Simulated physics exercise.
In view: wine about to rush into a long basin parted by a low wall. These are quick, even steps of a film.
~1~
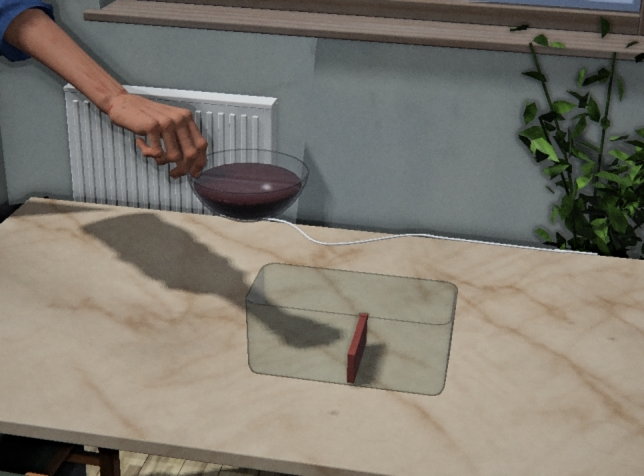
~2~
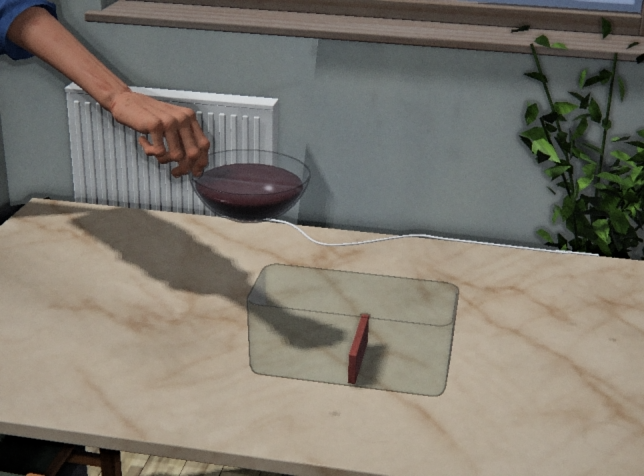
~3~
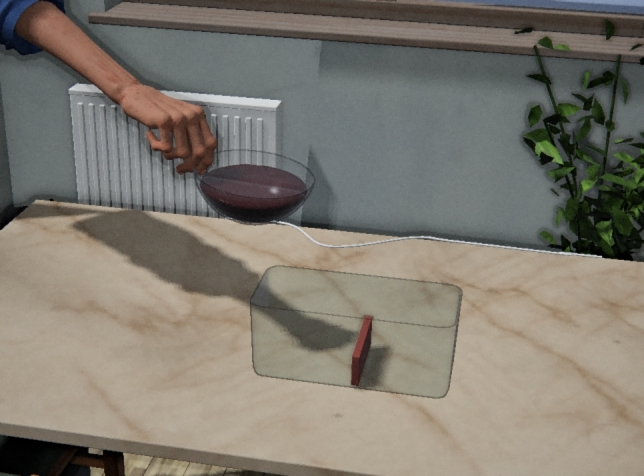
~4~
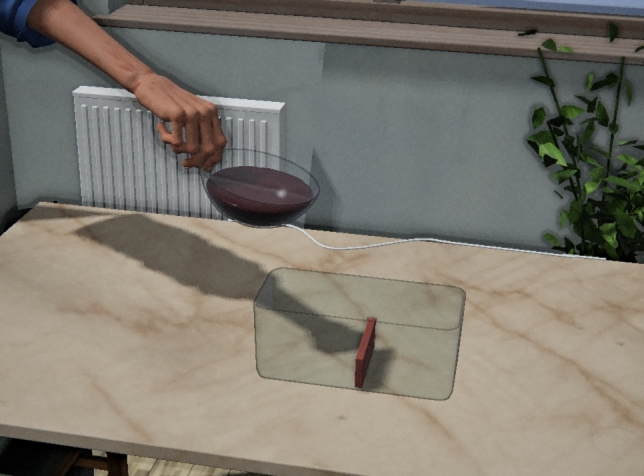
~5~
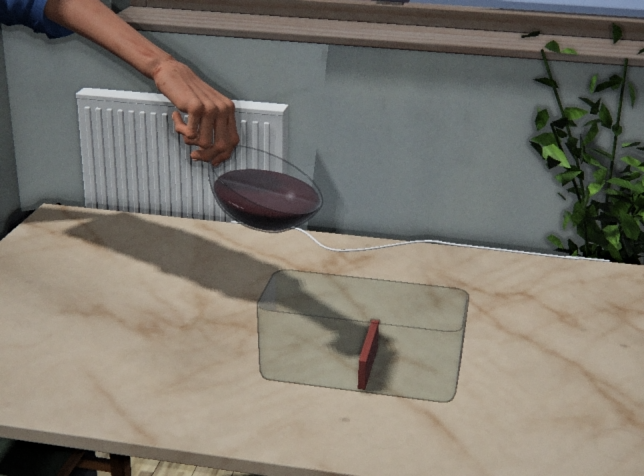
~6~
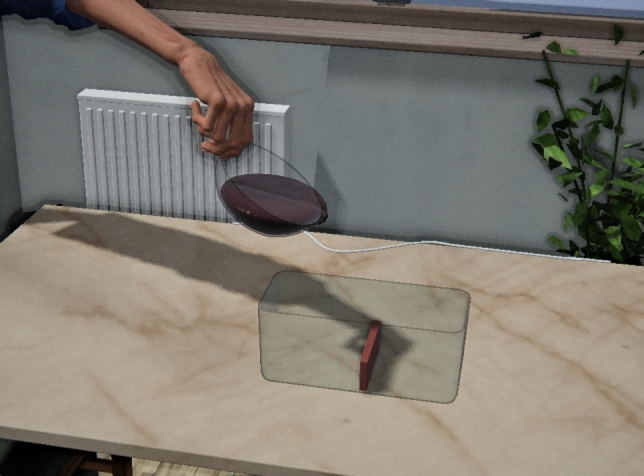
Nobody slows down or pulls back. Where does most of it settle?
The left section gets the most.
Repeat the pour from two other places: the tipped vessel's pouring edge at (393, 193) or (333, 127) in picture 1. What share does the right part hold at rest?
The first gives 75 %, the second 55 %.
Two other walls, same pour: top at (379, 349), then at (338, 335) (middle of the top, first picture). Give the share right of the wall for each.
First some 30, then 45 per cent.
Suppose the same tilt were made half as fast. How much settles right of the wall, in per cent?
It comes to 20 per cent or so.
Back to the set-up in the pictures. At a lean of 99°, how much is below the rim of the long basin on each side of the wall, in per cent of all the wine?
Some 70 per cent left and 5 right.
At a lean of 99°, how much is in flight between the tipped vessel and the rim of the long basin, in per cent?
Roughly 25 in a hundred.
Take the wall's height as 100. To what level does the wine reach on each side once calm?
Near 50 on the left, 10 on the right.
A moment on, the tilt is 99° and 2 per cent is still to pour, 68 is left of the wall and 4 right of it.
Next, the tilt is 111° and 0 per cent is still to pour, 79 is left of the wall and 7 right of it.
Then the tilt is 111° and 0 per cent is still to pour, 78 is left of the wall and 11 right of it.
Later the tilt is 111° and 0 per cent is still to pour, 78 is left of the wall and 11 right of it.
In the end 78 per cent lies left of the wall, 11 right of it and 11 outside.
